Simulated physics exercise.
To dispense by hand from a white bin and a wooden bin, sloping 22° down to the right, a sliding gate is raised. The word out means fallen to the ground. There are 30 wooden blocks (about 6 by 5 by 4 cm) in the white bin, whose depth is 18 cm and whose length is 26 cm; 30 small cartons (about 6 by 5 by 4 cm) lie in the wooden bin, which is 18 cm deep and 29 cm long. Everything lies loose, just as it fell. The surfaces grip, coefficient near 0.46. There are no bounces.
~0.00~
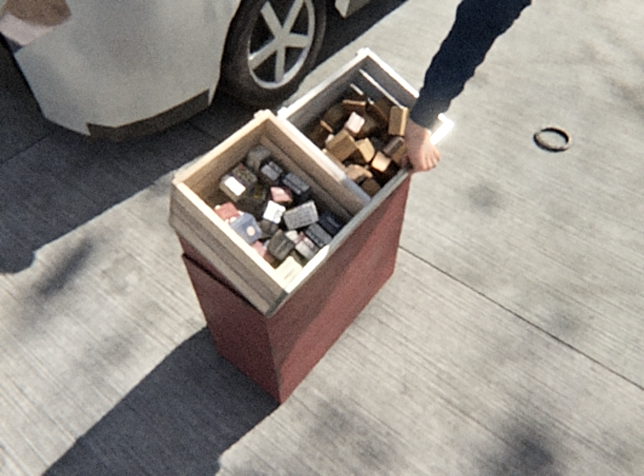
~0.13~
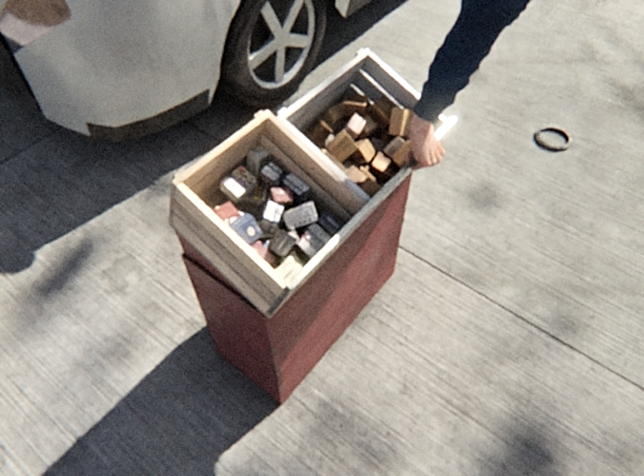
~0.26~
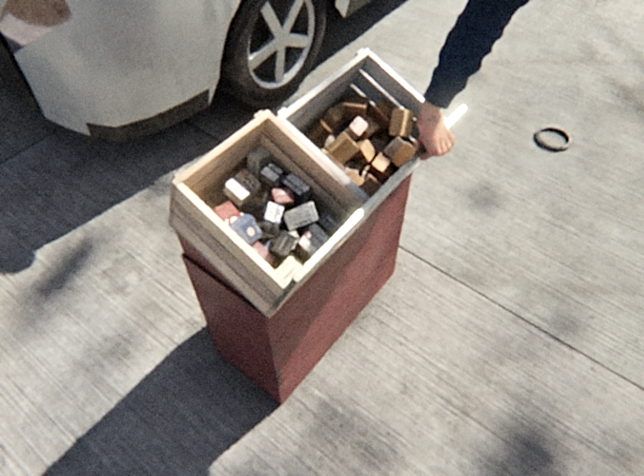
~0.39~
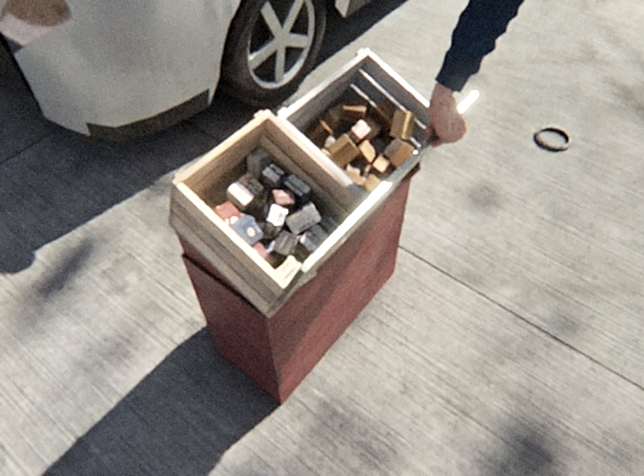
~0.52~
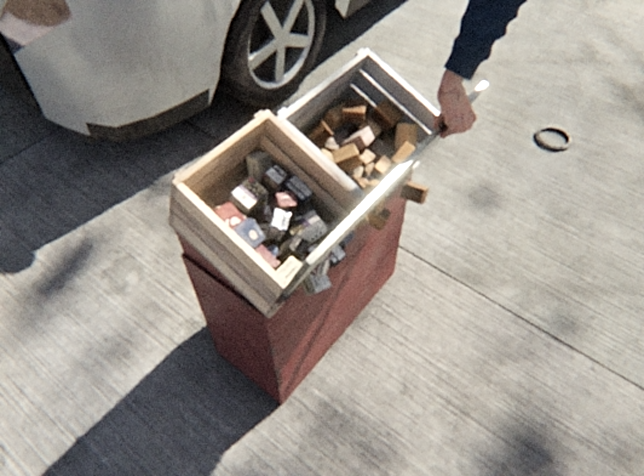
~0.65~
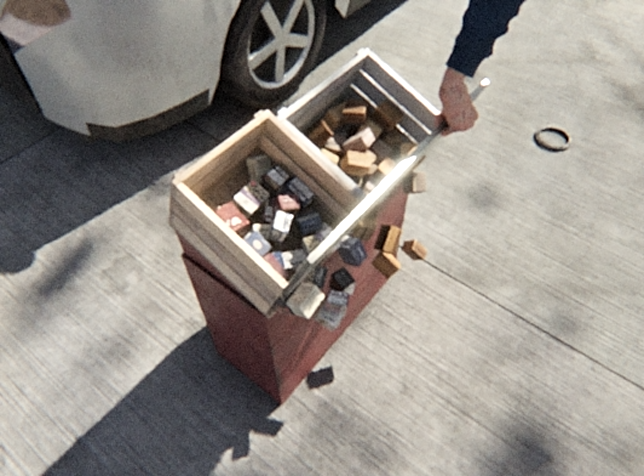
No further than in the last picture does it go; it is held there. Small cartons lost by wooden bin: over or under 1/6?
Over.
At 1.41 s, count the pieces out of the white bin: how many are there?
About: White bin 10.
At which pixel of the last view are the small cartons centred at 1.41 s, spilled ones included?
Near (304, 266).
After 0.84 s, 8 of 30 out of the white bin and 7 of 30 out of the wooden bin.
After 1.08 s, 9 of 30 out of the white bin and 10 of 30 out of the wooden bin.
After 1.41 s, 10 of 30 out of the white bin and 13 of 30 out of the wooden bin.
When it is over (at 1.84 s), 12 of 30 out of the white bin and 19 of 30 out of the wooden bin. Asked share, 19 of 30, 63 per cent.
